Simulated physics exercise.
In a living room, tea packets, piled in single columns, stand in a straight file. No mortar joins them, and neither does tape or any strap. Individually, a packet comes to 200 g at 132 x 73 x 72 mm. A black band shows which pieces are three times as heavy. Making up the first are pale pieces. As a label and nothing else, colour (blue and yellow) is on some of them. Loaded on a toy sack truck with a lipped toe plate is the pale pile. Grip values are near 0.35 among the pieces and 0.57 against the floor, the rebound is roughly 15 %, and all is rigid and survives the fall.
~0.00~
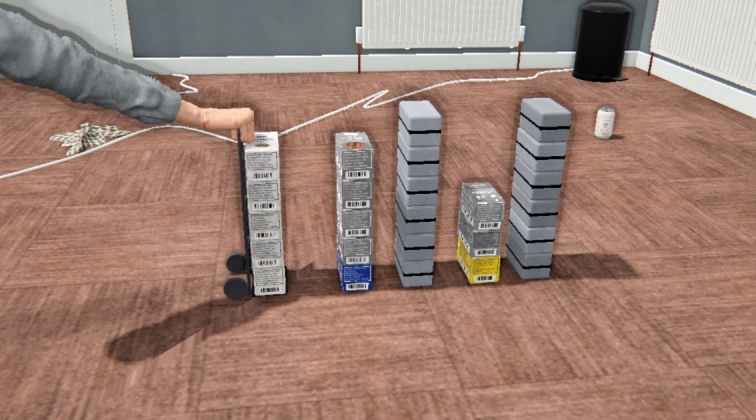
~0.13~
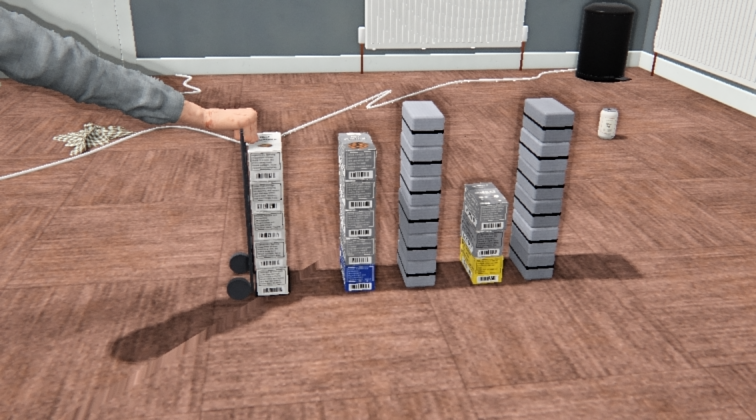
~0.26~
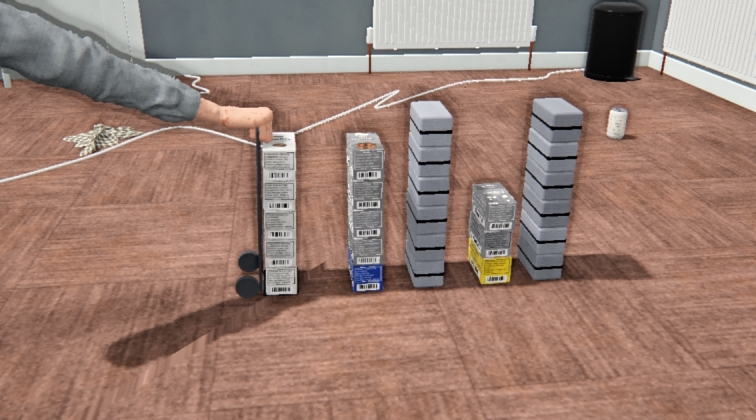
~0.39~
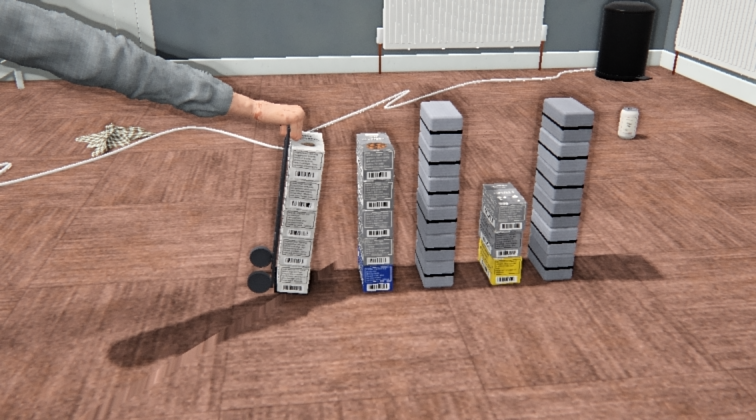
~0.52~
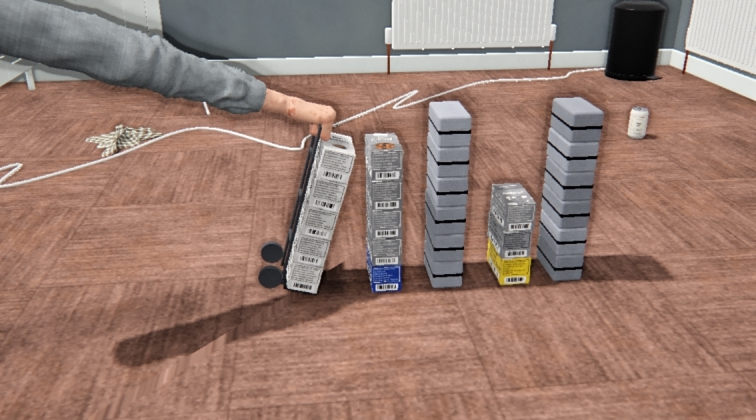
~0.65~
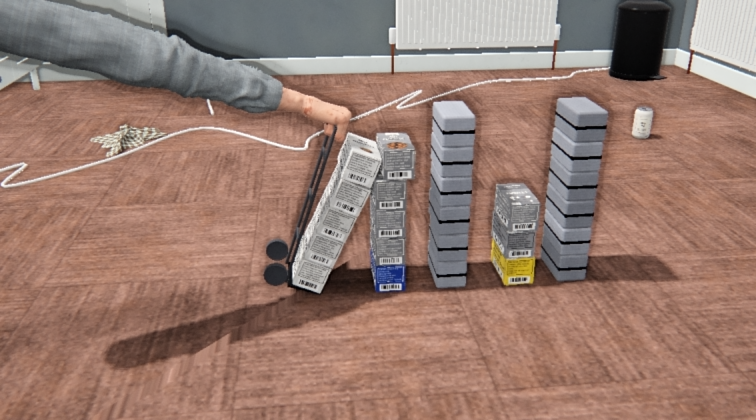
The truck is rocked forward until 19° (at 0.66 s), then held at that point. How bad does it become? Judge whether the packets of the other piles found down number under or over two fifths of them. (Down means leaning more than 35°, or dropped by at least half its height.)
Under two fifths.
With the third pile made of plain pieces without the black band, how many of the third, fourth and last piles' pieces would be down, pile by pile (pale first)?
Third: 6; fourth: 3; last: 6.
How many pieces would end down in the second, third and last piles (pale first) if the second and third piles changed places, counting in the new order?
Down per pile: Second 0, third 0, last 0.
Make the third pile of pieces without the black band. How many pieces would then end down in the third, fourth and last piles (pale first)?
You'd get third 6, fourth 3 and last 6.
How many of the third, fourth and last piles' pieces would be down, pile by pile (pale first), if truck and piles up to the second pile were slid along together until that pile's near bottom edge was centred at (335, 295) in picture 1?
Count of fallen pieces - third: 6; fourth: 3; last: 6.
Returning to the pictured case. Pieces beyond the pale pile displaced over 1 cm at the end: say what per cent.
20 %.
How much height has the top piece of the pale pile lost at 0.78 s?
Roughly 2 cm.
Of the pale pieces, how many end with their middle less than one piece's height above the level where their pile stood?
The count is 1.
By 0.78 s, 0 of the pale pile down; none of the 20 other packets down, 5 disturbed; blue packet tilted 4°.
By 1.06 s, 3 of the pale pile down; none of the 20 other packets down, 5 disturbed; blue packet tilted 14°.
When it is over (1.7 s), 5 of the pale pile down; none of the 20 other packets down, 5 disturbed; blue packet tilted 8°; yellow packet unmoved. That is 0 per cent. In pixels of the last frame, middles, blue packet near (390, 264), yellow packet near (512, 259).
